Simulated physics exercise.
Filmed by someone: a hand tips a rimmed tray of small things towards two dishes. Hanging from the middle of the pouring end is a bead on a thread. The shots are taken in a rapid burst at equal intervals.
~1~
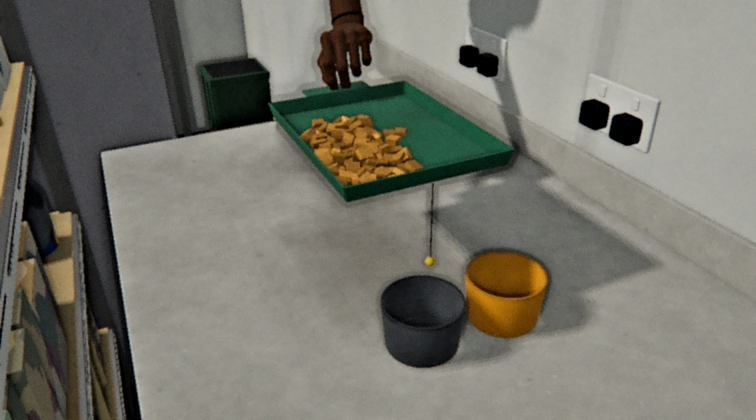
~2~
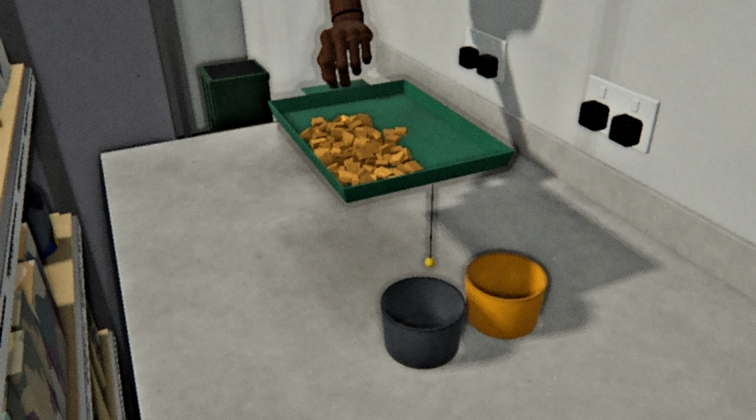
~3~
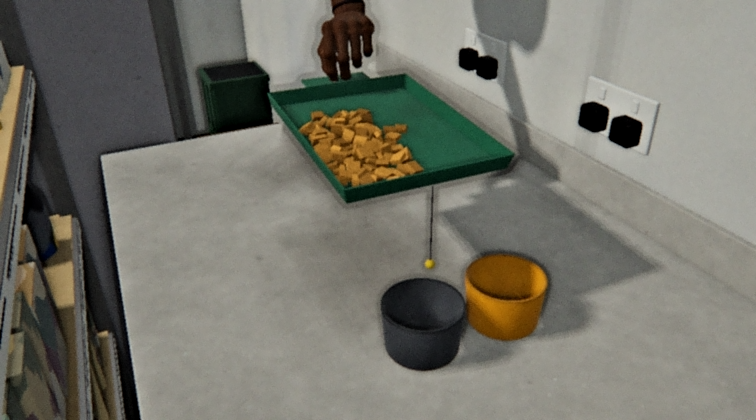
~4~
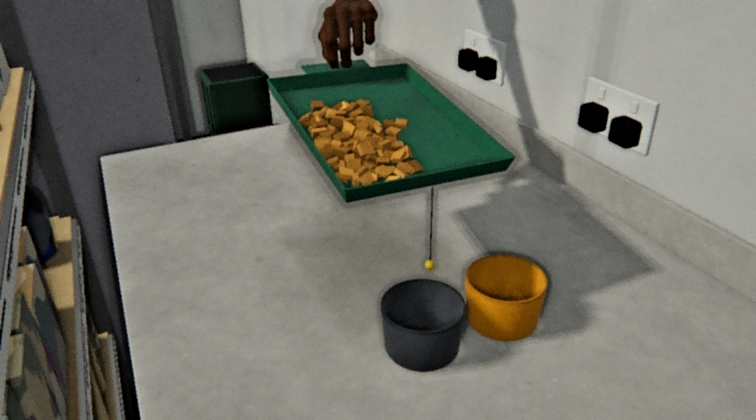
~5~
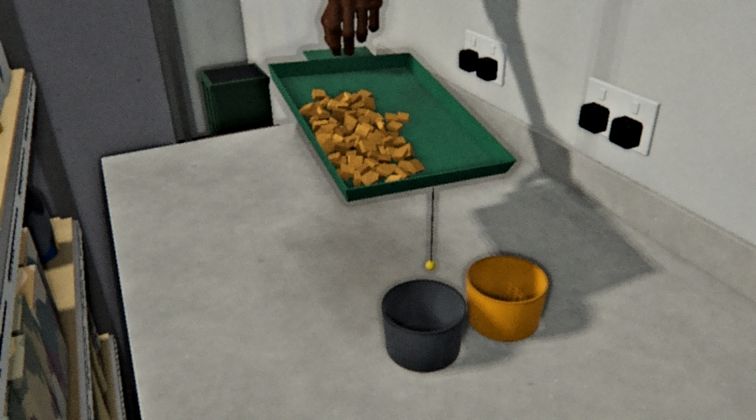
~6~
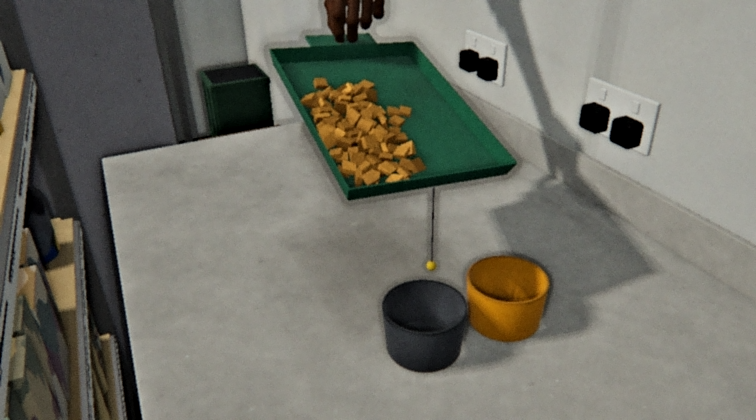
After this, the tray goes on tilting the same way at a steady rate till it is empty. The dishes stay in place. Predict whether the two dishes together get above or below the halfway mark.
Above.
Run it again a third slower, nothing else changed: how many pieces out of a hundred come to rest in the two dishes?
I'd say near 80 per cent.
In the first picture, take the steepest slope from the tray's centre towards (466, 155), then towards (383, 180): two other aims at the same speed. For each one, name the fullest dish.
Outcome by order - one: Right side; two: Left side.
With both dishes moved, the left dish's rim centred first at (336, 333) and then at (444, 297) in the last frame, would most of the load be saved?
Short of half, then the bulk of it.
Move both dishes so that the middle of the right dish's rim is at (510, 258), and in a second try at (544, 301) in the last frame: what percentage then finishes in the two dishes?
That makes 40 per cent, followed by 30 per cent.
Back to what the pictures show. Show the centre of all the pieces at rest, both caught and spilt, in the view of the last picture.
At about (482, 325).
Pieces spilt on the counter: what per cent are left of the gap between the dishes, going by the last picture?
Reading: Around 10 %.
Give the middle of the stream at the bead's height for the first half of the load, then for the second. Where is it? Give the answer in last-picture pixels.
For the early half I get (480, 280), and for the late half (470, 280).
Just after the last frame, tray tipped steeply; almost all on the tray; just a few in the air.
A moment on, tray tipped past a quarter turn; roughly half on the tray; about a tenth in the left dish; roughly a quarter in the right dish; about a tenth outside both; just a few in the air.
Further on, tray tipped past a quarter turn; roughly a third in the left dish; roughly a third in the right dish; roughly a quarter outside both.
When it is over, tray tipped past a quarter turn; roughly a third in the left dish; roughly a third in the right dish; roughly a quarter outside both.
